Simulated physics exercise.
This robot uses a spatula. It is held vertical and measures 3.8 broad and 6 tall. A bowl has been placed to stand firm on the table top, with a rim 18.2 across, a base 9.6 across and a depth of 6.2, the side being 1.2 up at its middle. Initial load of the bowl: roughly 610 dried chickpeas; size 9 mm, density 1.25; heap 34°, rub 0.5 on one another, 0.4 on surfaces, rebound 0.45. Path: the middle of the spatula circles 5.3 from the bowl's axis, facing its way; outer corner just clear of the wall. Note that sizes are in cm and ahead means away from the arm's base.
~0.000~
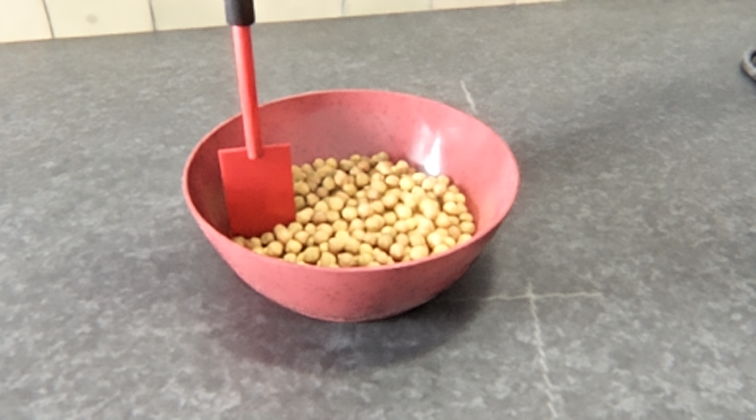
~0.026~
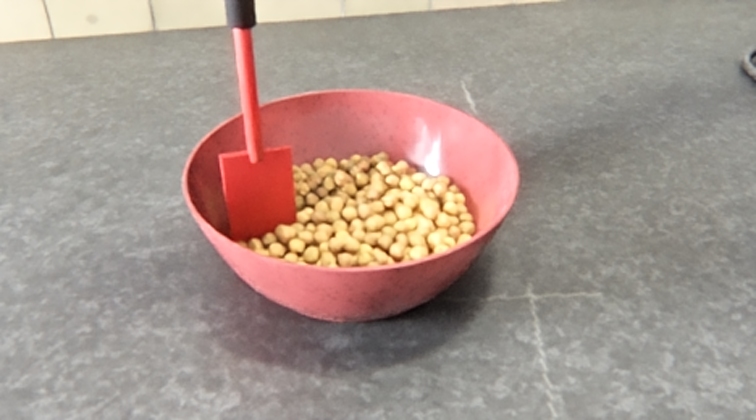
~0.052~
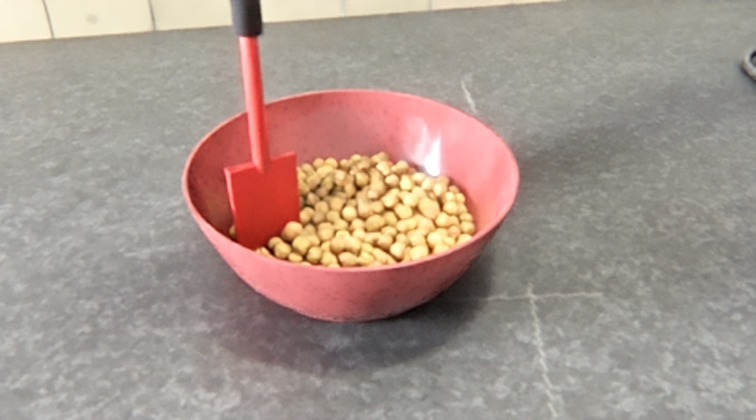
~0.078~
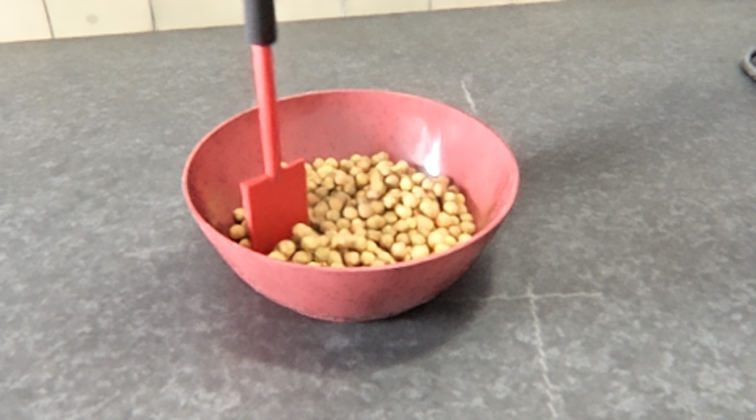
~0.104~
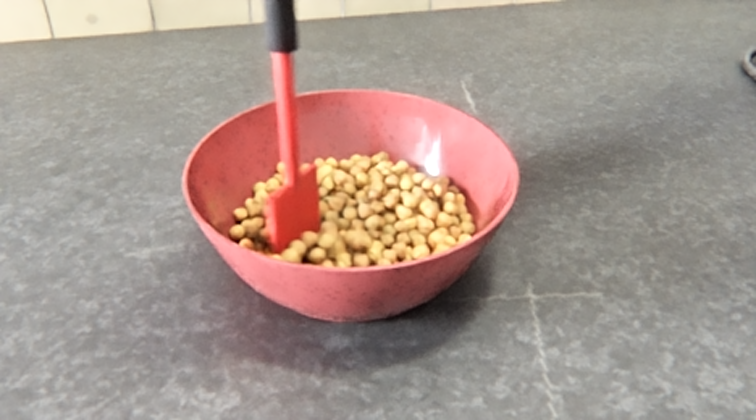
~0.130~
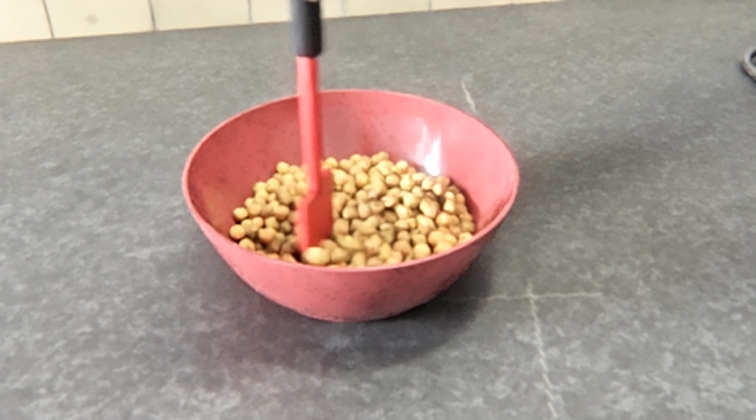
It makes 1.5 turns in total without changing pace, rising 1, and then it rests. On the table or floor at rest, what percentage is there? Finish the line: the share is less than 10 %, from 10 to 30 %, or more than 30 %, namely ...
The share is less than 10 %.
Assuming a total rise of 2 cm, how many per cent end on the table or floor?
0 %.
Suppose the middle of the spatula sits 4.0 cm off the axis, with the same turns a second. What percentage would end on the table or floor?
In that case some 0 %.
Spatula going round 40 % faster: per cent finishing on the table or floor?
Then roughly 10 %.
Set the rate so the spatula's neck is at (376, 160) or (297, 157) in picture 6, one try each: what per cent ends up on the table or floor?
About 15 and 0 %.
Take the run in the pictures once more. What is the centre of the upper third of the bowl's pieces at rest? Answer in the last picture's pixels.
Roughly pixel (382, 204).
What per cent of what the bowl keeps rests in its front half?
Roughly 50 percent of it.
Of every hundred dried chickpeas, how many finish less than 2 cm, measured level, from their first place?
Something close to 40 percent, I'd say.
After 0.48 s, 247° round, highest piece 8 above the table; 598 in the bowl, 3 on the table or floor, 6 in flight or on the tool.
After 0.83 s, 75° round, highest piece 7 above the table; 585 in the bowl, 22 on the table or floor.
After 1.20 s, 180° round, highest piece 5 above the table; 583 in the bowl, 24 on the table or floor.
After 1.90 s, 180° round, highest piece 5 above the table; 583 in the bowl, 24 on the table or floor.
At rest, 583 in the bowl, 24 on the table or floor. That is 4 % on the table or floor.
